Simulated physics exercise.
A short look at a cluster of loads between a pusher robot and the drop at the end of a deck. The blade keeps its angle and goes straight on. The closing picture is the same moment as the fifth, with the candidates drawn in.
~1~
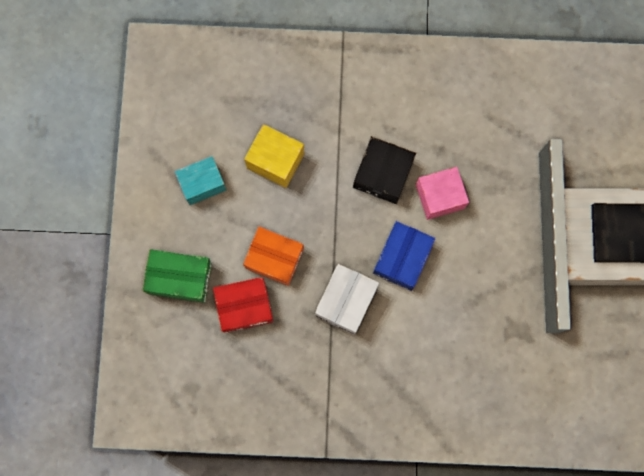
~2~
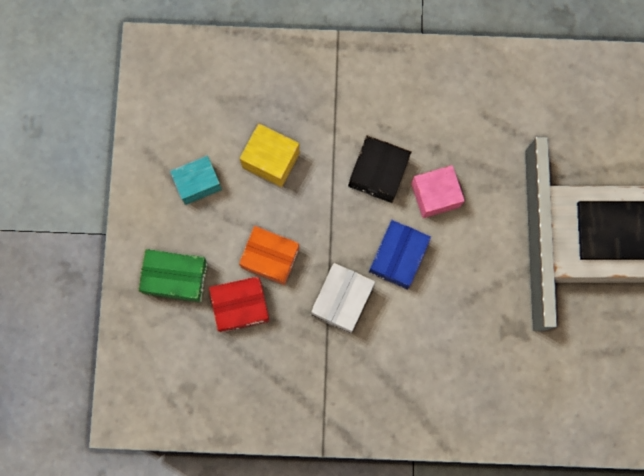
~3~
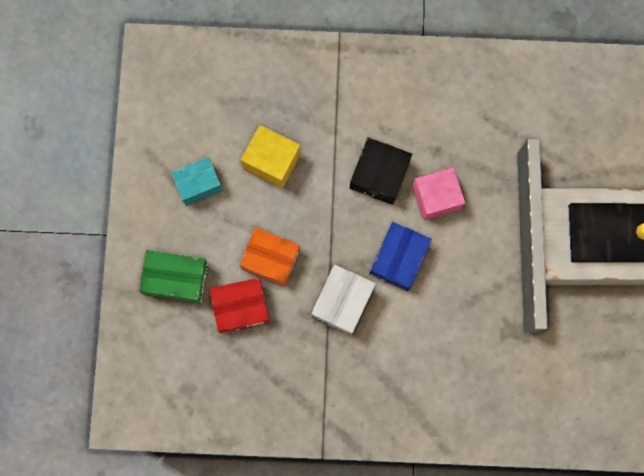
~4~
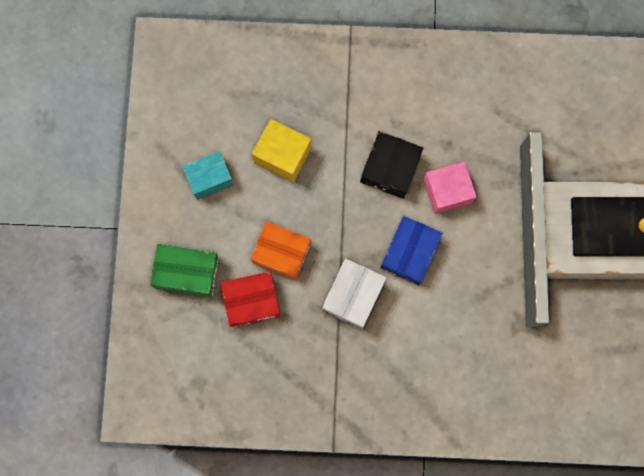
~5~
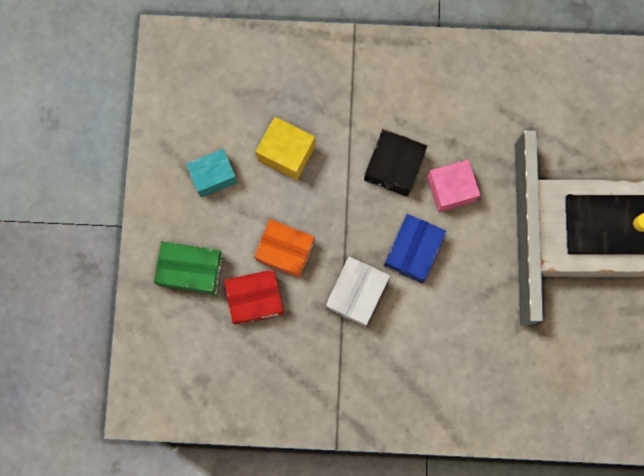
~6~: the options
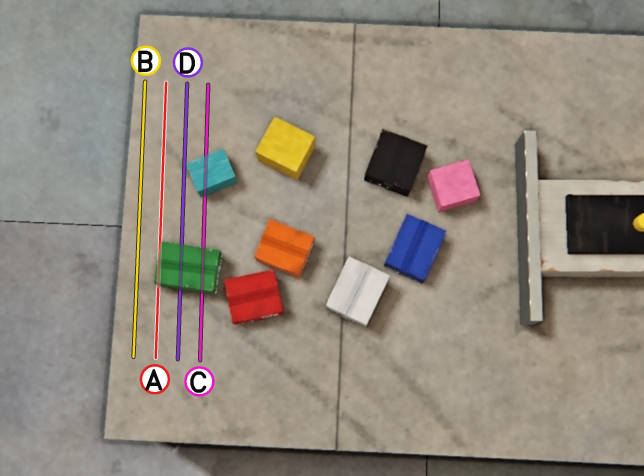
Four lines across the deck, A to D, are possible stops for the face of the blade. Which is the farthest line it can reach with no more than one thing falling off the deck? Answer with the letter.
As far as mark C.
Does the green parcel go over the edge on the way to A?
Yes.
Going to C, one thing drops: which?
The green parcel goes over.
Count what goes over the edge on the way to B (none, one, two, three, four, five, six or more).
In all, six or more.
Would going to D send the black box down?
By then, no.
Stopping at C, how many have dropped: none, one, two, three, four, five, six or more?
In all, one.
On the marked copy, A at (161, 217); B at (139, 216); C at (204, 219); D at (183, 218).
Following C. Soon after the start, robot (484, 219); white parcel (352, 299); black box (343, 155).
Later, robot (366, 214); green parcel (167, 267); yellow crate (216, 114).
In the end, robot (273, 210); green parcel over the edge; turquoise crate (134, 180); one fallen.
As for the rest, A drops four; B drops eight; D drops four.
